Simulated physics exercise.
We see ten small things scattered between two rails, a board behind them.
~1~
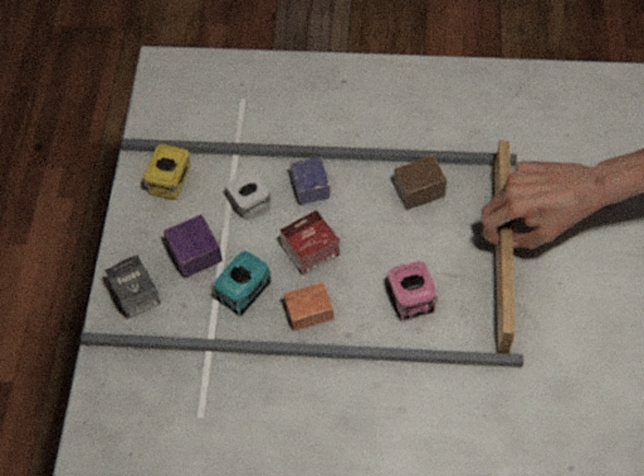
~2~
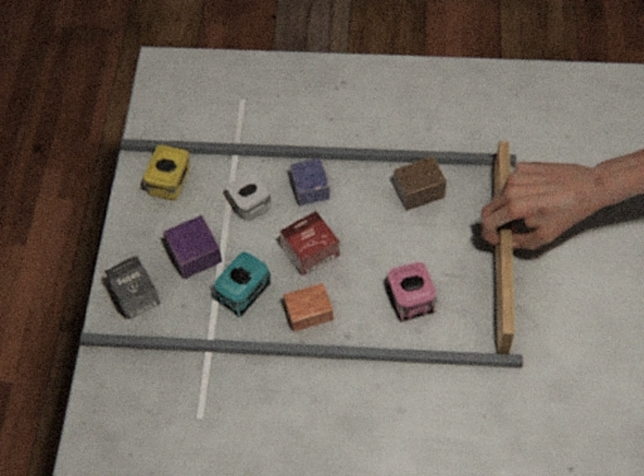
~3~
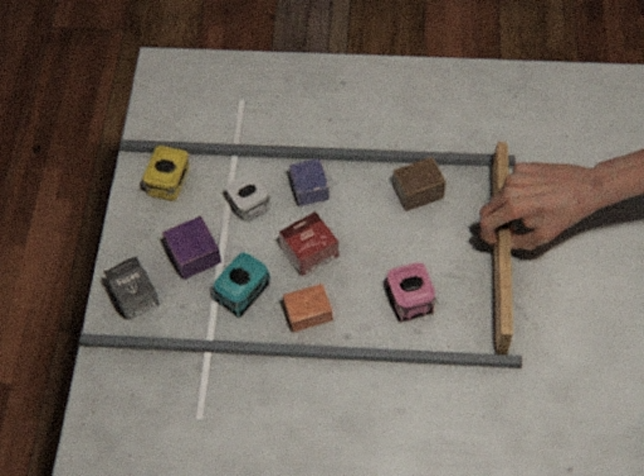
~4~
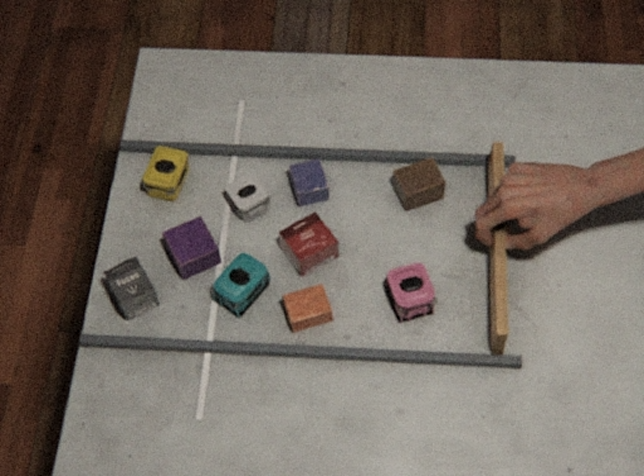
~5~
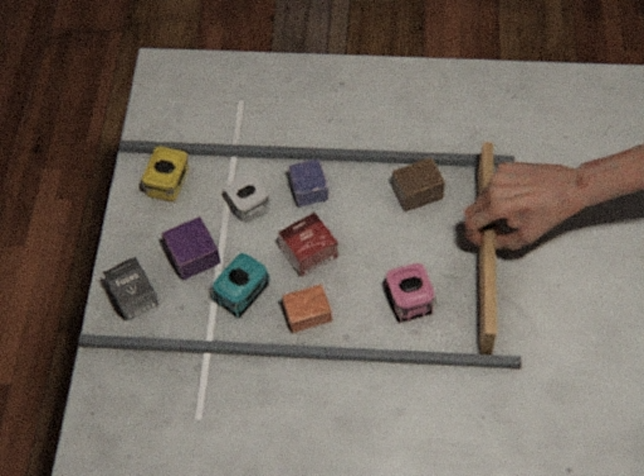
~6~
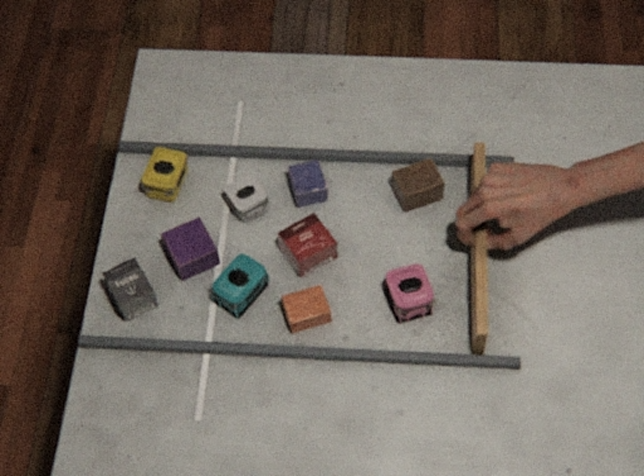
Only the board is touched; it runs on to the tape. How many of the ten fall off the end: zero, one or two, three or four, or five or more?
In the end the number that fall off is zero.
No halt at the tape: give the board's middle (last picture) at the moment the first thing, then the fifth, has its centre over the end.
At (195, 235) for the first, at (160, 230) for the fifth.
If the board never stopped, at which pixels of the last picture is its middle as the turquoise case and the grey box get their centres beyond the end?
About (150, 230), and (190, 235) for the other.
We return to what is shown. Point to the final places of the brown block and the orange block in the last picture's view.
About (209, 169), and the other about (194, 320).
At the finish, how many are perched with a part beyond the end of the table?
0 of them.
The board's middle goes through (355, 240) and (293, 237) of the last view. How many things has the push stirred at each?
First 4, then 7.
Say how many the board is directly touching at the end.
In contact: 4.
A little later, none off yet; grey box at rest near (131, 289); yellow case at rest near (166, 175); purple block at rest near (191, 249).
When it is over, the number that fall off is zero.
